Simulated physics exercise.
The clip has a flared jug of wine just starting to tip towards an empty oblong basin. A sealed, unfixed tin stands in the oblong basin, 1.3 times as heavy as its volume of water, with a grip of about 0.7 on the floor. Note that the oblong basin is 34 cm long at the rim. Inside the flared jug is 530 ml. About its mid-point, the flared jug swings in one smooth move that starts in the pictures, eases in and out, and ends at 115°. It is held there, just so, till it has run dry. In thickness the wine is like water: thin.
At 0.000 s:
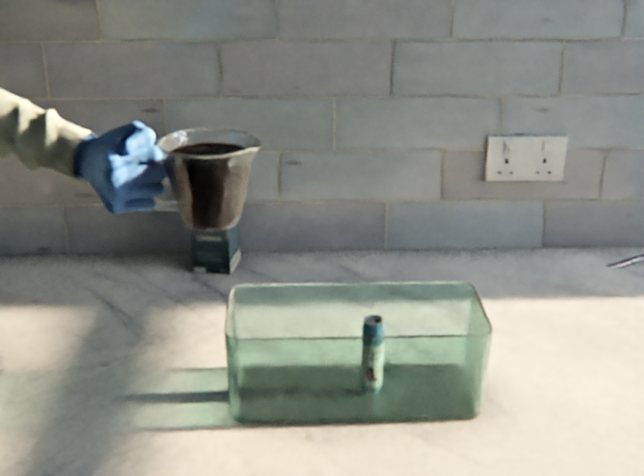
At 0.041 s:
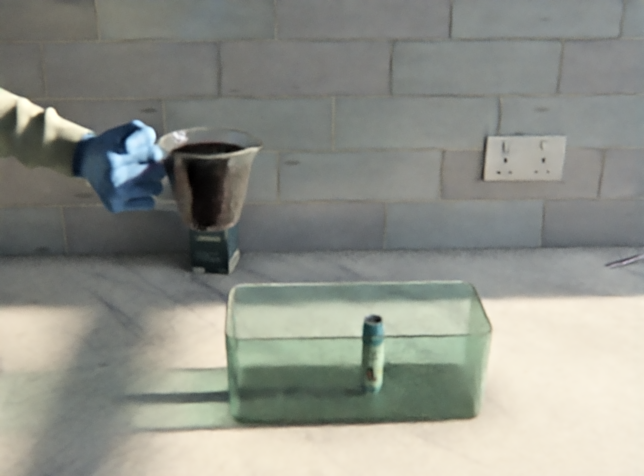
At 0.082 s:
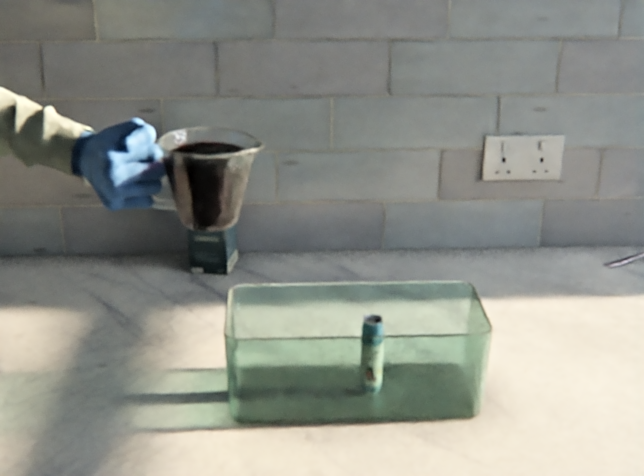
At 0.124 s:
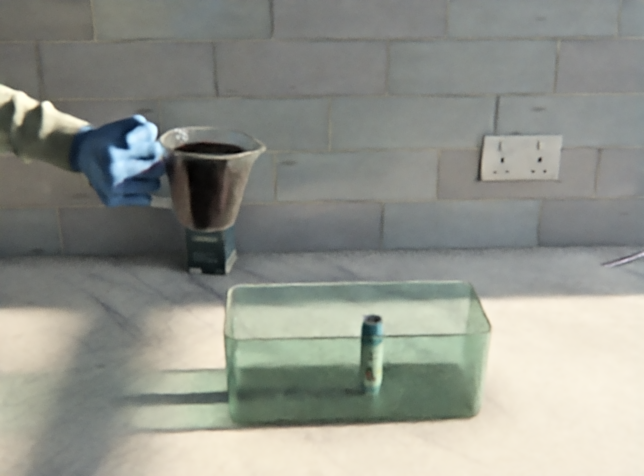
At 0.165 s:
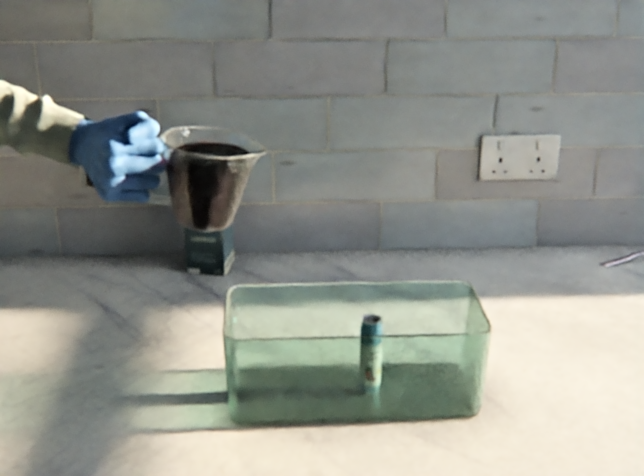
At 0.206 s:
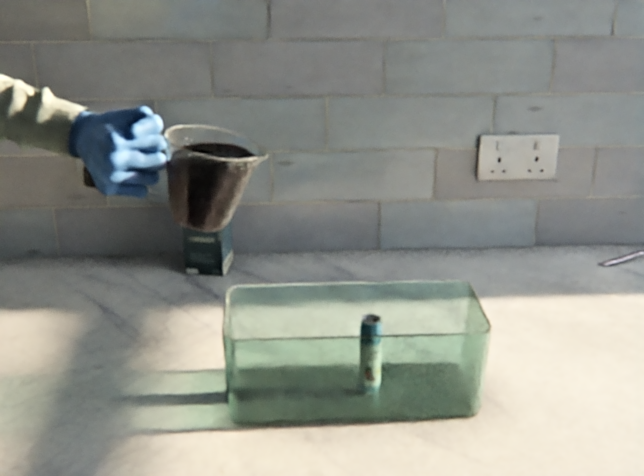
In the video, a blue-gloved hand at the left holds a flared jug of dark liquid above a pale counter and slowly tilts it slightly to the right, while a green oblong basin with a small tin inside stays still.
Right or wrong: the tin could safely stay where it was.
Right, it remains upright.
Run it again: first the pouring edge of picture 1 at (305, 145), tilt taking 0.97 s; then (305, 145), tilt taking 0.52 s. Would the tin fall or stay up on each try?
Trial 1 - tin tips; trial 2 - tin tips.
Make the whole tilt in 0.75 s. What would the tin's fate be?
Outcome - the tin stays erect.
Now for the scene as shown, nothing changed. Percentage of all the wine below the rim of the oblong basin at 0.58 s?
Close to 8 in a hundred.
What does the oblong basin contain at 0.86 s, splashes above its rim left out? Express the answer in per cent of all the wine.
Looks like about 80 % of the whole amount.
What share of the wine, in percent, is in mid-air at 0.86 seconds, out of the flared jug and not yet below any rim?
About 16 per cent.
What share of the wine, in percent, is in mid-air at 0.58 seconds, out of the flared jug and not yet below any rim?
32 per cent.
After 0.58 s the tilt is 76° and 60 per cent is still to pour; the tin stands where it began.
After 0.86 s the tilt is 112° and 4 per cent is still to pour; the tin stands where it began.
After 1.15 s the tilt is 115° and 0 per cent is still to pour; the tin stands where it began.
After 1.47 s the tilt is 115° and 0 per cent is still to pour; the tin stands where it began.
In the end the tin stands where it began.
